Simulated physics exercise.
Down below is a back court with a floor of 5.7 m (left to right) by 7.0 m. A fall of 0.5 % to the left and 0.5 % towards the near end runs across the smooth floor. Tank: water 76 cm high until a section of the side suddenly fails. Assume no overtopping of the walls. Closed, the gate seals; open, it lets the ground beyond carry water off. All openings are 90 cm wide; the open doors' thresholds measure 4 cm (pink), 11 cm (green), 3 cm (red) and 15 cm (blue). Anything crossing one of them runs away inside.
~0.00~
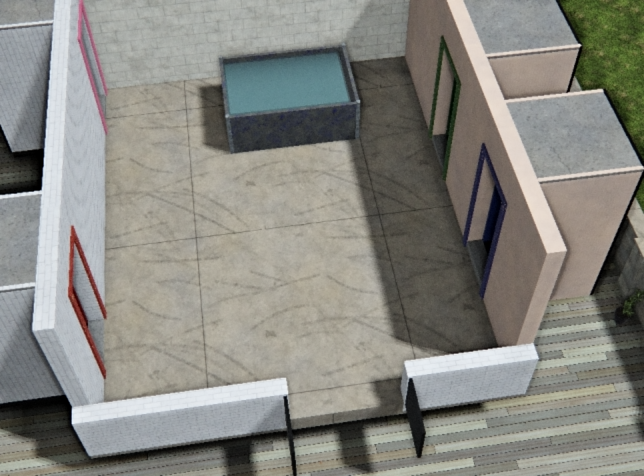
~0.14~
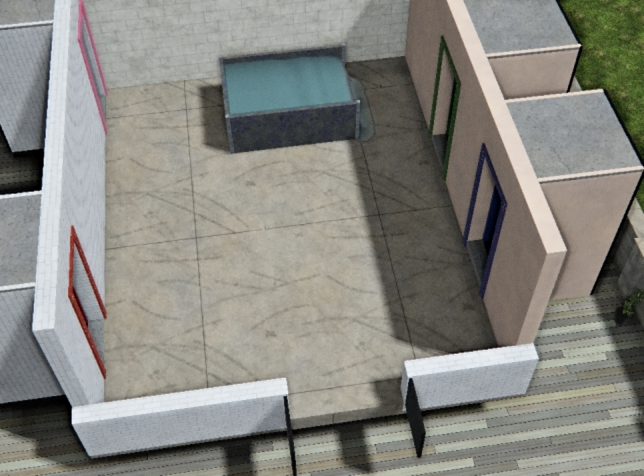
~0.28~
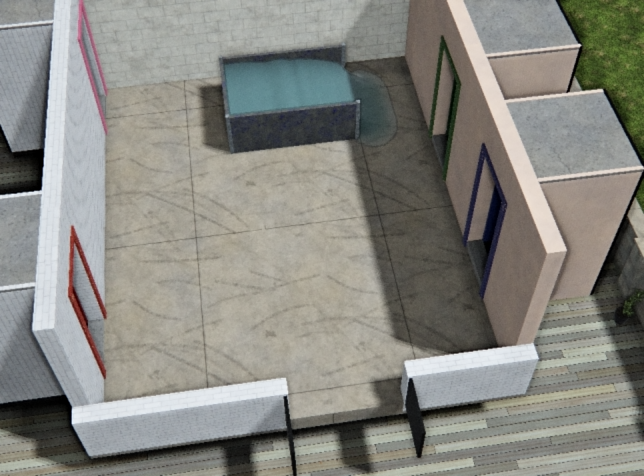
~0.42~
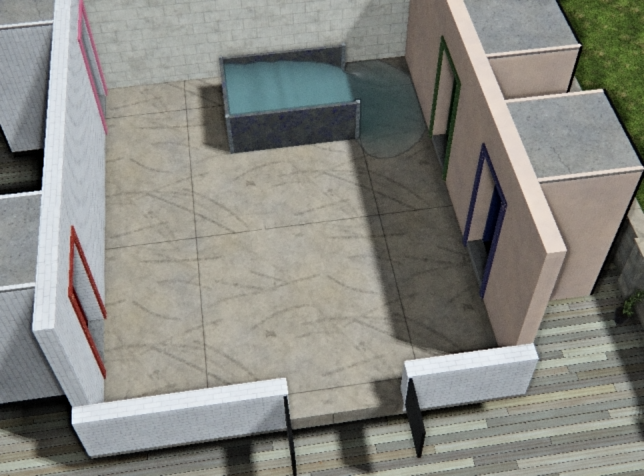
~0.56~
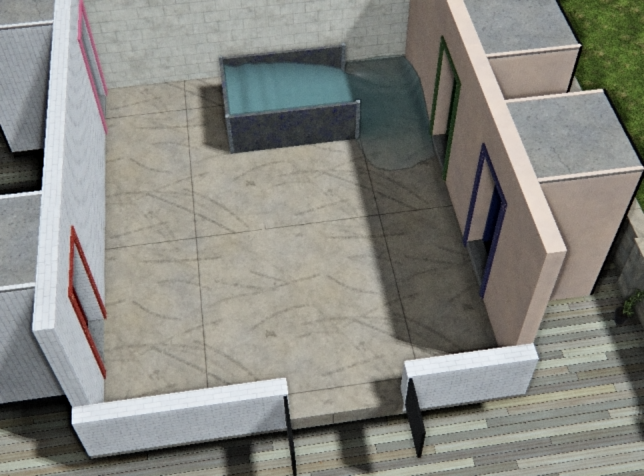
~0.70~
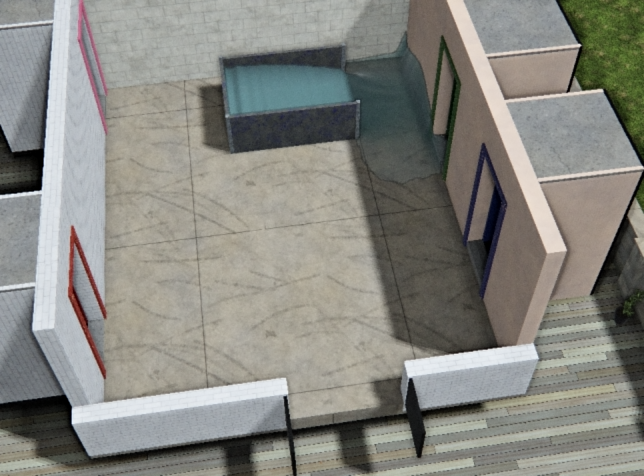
Water pours from the right side of a dark rectangular tank at the back of a walled court, spreading over the bare floor to the right-hand wall, then along it past the green-framed doorway as the tank's level dips.
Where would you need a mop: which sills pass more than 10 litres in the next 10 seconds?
Outcome: The pink door breaks the limit; the green door breaks the limit; the red door breaks the limit; the blue door remains within the limit.
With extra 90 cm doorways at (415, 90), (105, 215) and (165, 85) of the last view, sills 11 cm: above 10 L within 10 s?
In turn: Beyond it, short of it, short of it.
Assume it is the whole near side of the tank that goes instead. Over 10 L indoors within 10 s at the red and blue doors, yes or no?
Red beyond, blue short.
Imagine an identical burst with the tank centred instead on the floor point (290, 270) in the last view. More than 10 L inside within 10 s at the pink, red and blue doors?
Result - pink door exceeds it, red door exceeds it, blue door exceeds it.
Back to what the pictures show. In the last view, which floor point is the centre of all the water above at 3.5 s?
Centre: Approx. (341, 155) px.
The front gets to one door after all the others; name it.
The final one is the red door.
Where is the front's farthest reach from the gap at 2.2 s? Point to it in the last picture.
That would be close to (489, 341).
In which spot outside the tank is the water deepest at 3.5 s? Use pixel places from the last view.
In the last picture, around (107, 92).
After 1.4 s water covers 15 % of the floor and is deepest (57 cm) near (401, 60); pink door not reached, green door 22 cm at the sill, 11 L in, red door not reached, blue door not reached.
After 2.2 s water covers 30 % of the floor and is deepest (45 cm) near (391, 61); pink door not reached, green door 20 cm at the sill, 43 L in, red door not reached, blue door 6 cm at the sill, 0 L in.
After 3.5 s water covers 55 % of the floor and is deepest (28 cm) near (107, 92); pink door 13 cm at the sill, 61 L in, green door 14 cm at the sill, 68 L in, red door not reached, blue door 6 cm at the sill, 0 L in.
After 6.0 s water covers 65 % of the floor and is deepest (16 cm) near (105, 430); pink door 10 cm at the sill, 222 L in, green door 7 cm at the sill, 73 L in, red door not reached, blue door 3 cm at the sill, 0 L in.
After 10.0 s water covers 80 % of the floor and is deepest (10 cm) near (105, 430); pink door 5 cm at the sill, 251 L in, green door 5 cm at the sill, 73 L in, red door 8 cm at the sill, 41 L in, blue door 3 cm at the sill, 0 L in.
